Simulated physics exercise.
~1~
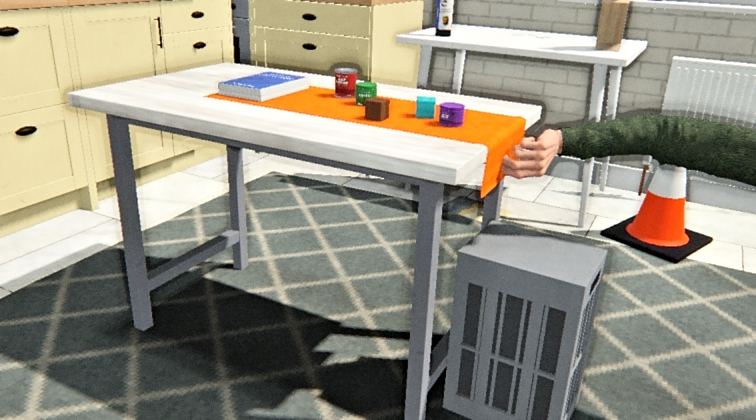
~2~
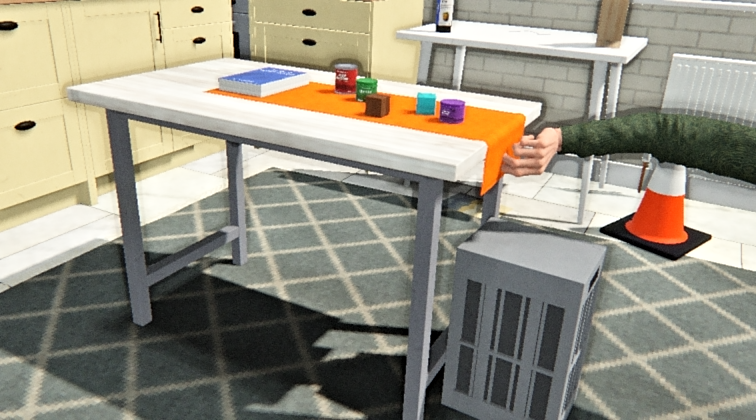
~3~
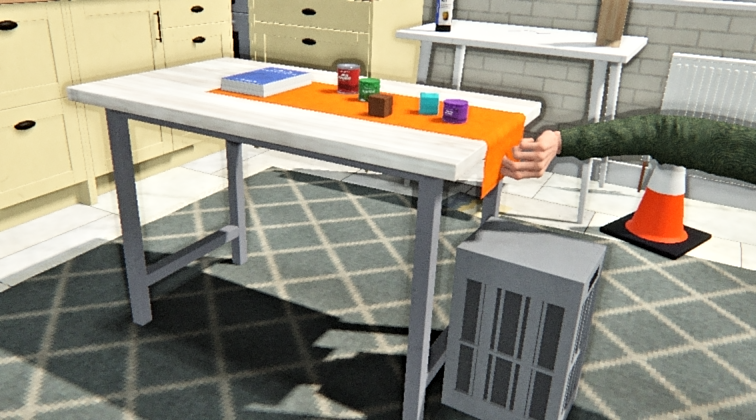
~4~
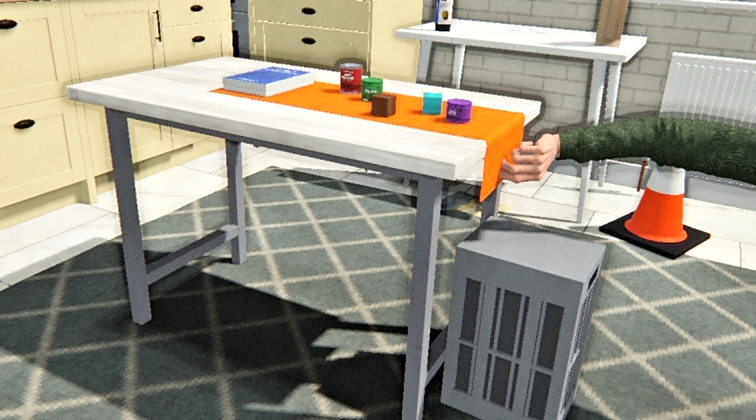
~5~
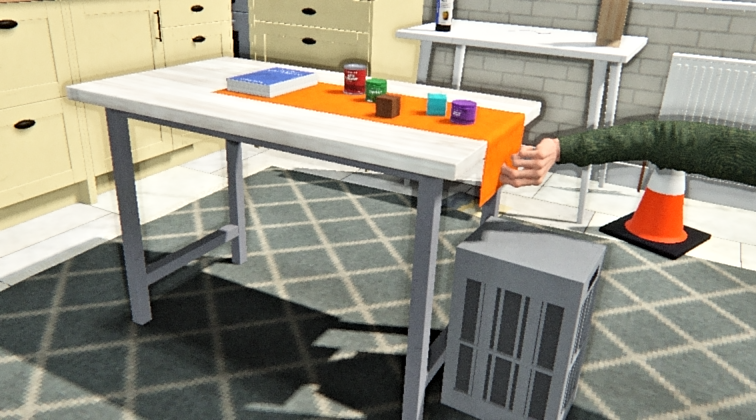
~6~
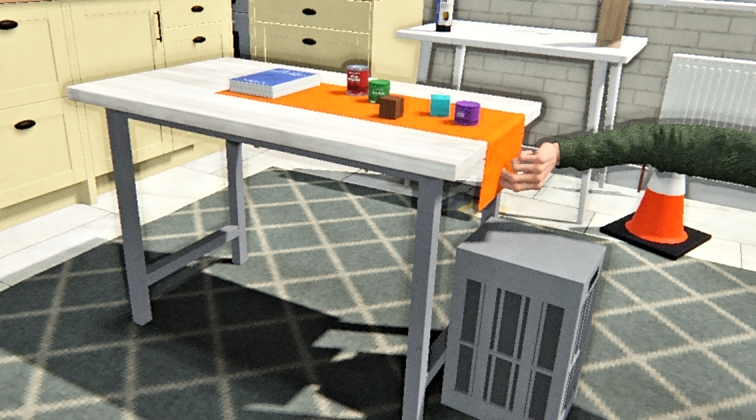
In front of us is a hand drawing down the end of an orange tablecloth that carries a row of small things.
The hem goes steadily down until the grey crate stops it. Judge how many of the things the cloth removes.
Oh, the ones that fall number just the one this time.
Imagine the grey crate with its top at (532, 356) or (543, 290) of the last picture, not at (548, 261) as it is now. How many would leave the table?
Count: 4, then 2.
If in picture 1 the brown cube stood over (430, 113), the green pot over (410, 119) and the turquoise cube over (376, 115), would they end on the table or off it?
Result - the brown cube stays put, the green pot stays put, and the turquoise cube stays put.
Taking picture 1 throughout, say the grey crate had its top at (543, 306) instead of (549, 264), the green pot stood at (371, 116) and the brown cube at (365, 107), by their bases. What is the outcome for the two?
Note: Green pot kept on top; brown cube kept on top.
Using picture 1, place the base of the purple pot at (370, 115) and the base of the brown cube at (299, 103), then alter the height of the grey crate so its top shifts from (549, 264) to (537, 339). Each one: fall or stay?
Purple pot is gone, brown cube stays.
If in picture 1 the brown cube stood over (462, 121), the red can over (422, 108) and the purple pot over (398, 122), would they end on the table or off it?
So, the brown cube ends up down, the red can makes it through, the purple pot makes it through.
Soon after, hem on the crate; purple pot gone.
In the end, hem on the crate; purple pot gone. It carries off one.
